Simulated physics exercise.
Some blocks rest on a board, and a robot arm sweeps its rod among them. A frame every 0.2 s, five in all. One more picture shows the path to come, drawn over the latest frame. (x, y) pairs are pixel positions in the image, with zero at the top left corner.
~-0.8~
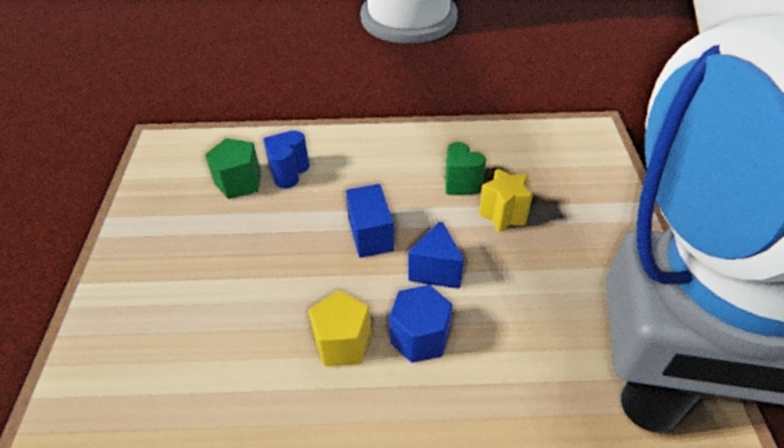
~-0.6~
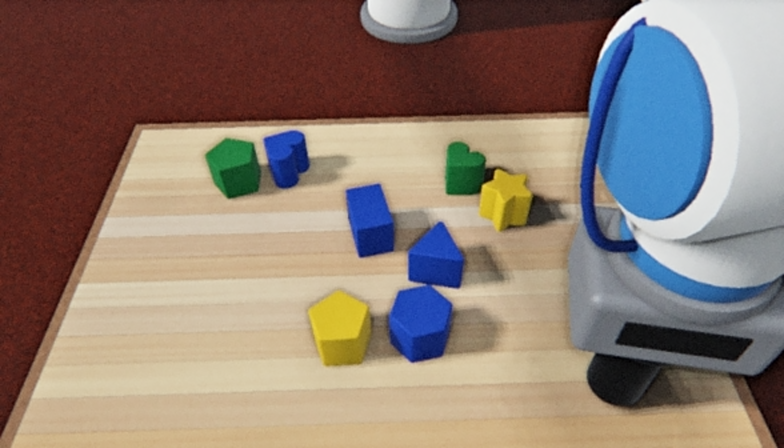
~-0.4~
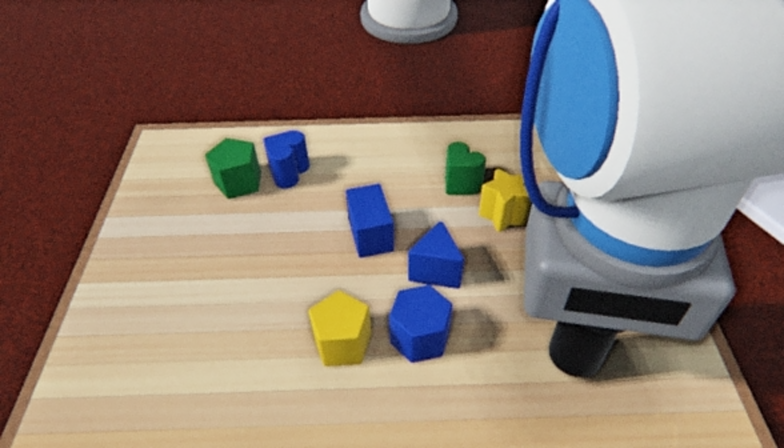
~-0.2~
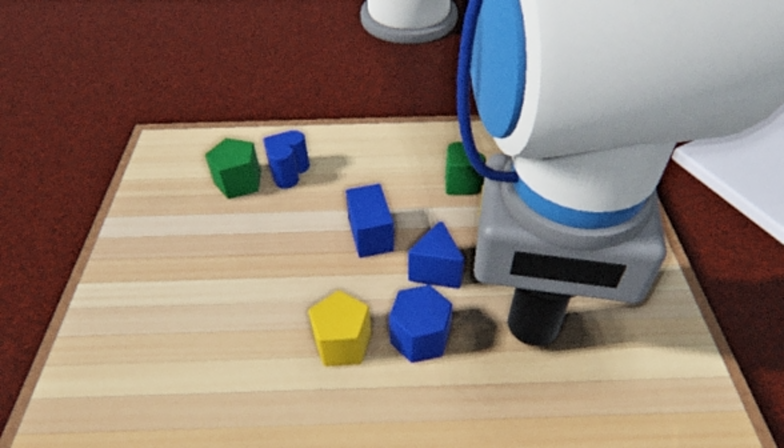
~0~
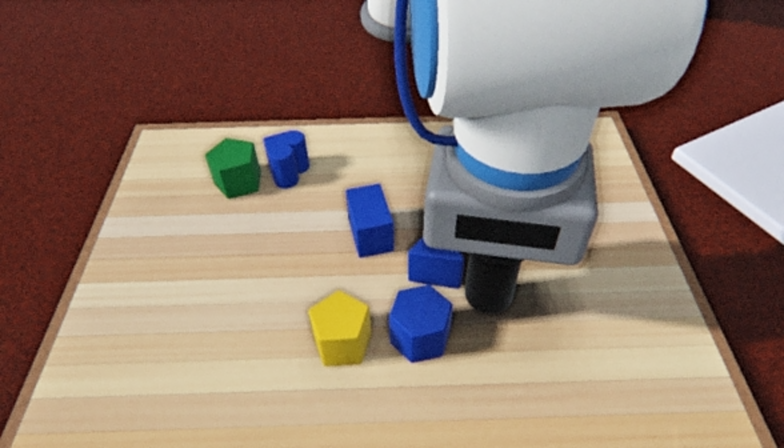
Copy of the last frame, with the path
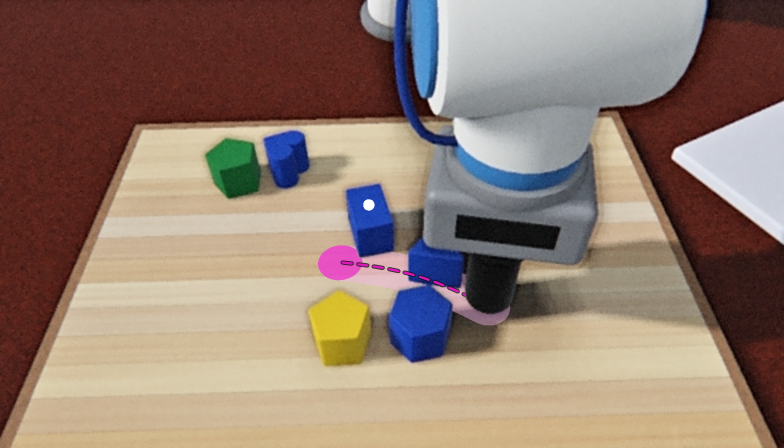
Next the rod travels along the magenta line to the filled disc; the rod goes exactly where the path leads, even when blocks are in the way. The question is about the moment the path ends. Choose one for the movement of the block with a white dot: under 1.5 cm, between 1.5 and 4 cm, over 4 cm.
Moves over 4 cm.
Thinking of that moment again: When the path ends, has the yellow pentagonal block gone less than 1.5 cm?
Yes, it checks out.
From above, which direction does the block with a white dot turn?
It goes anticlockwise.
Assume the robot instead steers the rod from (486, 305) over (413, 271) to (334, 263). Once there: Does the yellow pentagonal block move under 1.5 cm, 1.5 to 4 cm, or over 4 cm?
Band: Under 1.5 cm.
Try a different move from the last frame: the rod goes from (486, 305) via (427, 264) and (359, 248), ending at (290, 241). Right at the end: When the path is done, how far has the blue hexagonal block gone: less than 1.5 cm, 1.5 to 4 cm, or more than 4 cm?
The blue hexagonal block moves under 1.5 cm.
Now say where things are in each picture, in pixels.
The first picture shows tip of the rod (649, 406), middles of tops, yellow pentagonal block (339, 315), blue oblong (369, 205), blue hexagonal block (421, 309), blue triangular block (438, 243).
The second picture shows rod (614, 381), nothing pushed.
The third picture shows rod (575, 354), nothing pushed.
The fourth picture shows rod (532, 325), nothing pushed.
The fifth picture shows rod (488, 294), yellow pentagonal block (339, 315), blue oblong (369, 205), blue hexagonal block (421, 309), blue triangular block partly hidden.
The line goes from (486, 305) over (414, 275) to (340, 262); the dot is on the blue oblong.
What follows on the original path. One third of the way, rod (439, 272); blue oblong (361, 200); blue triangular block (403, 222), turned 15° clockwise.
Two thirds of the way, rod (389, 258); blue oblong (335, 177); blue triangular block (372, 205), turned 45° clockwise.
At the end, rod (339, 251); yellow pentagonal block unmoved; blue oblong (333, 169), turned 20° anticlockwise; blue hexagonal block unmoved; blue triangular block (356, 203), turned 105° clockwise.
